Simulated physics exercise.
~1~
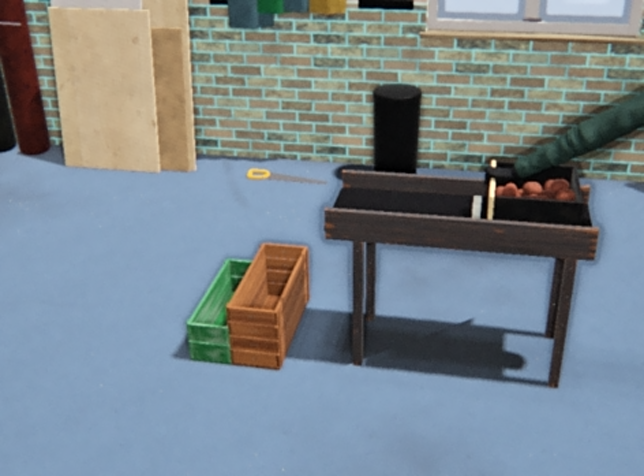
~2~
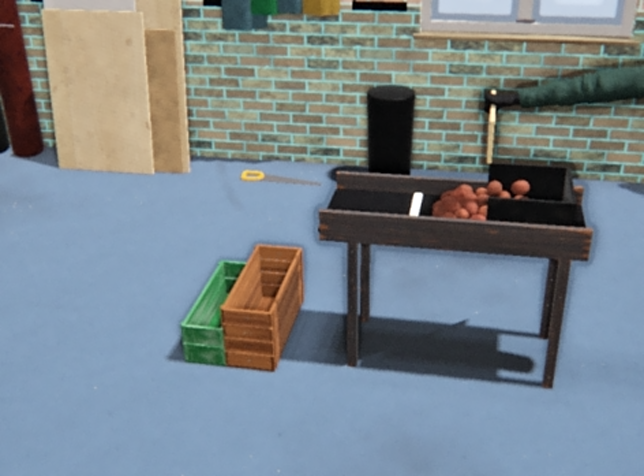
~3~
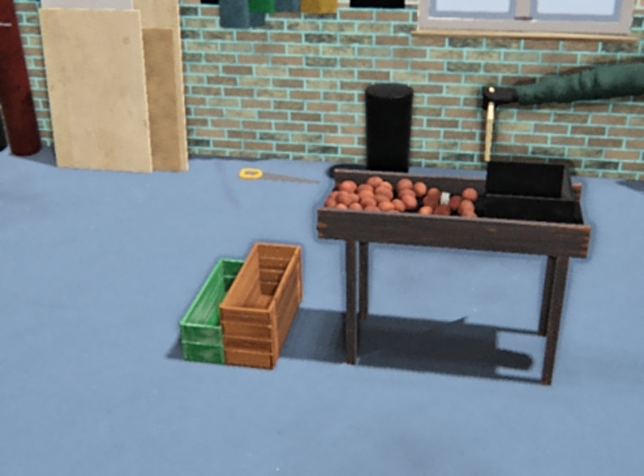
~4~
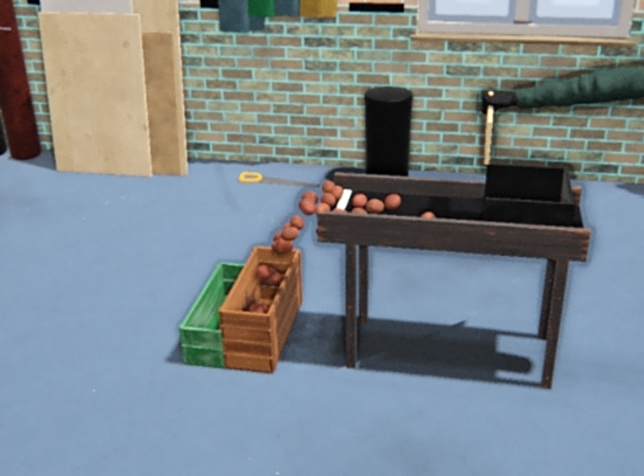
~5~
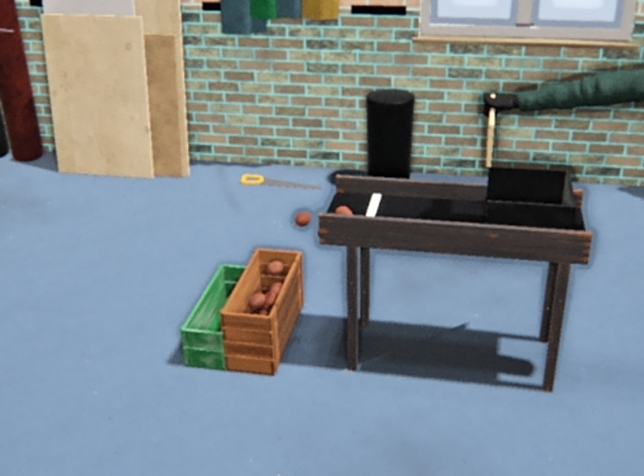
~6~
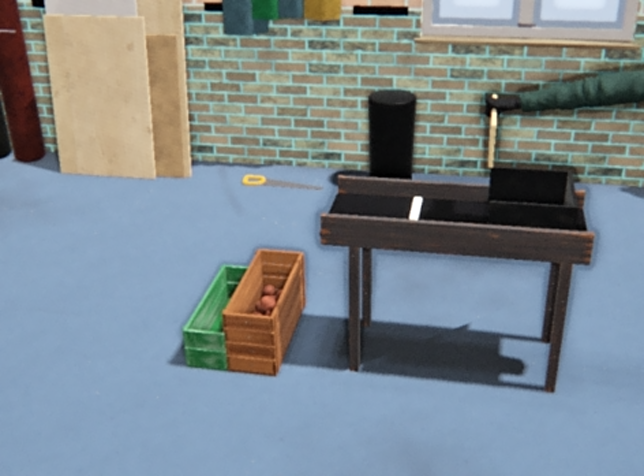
A dark conveyor carries red potatoes left and drops them into the wooden tub.
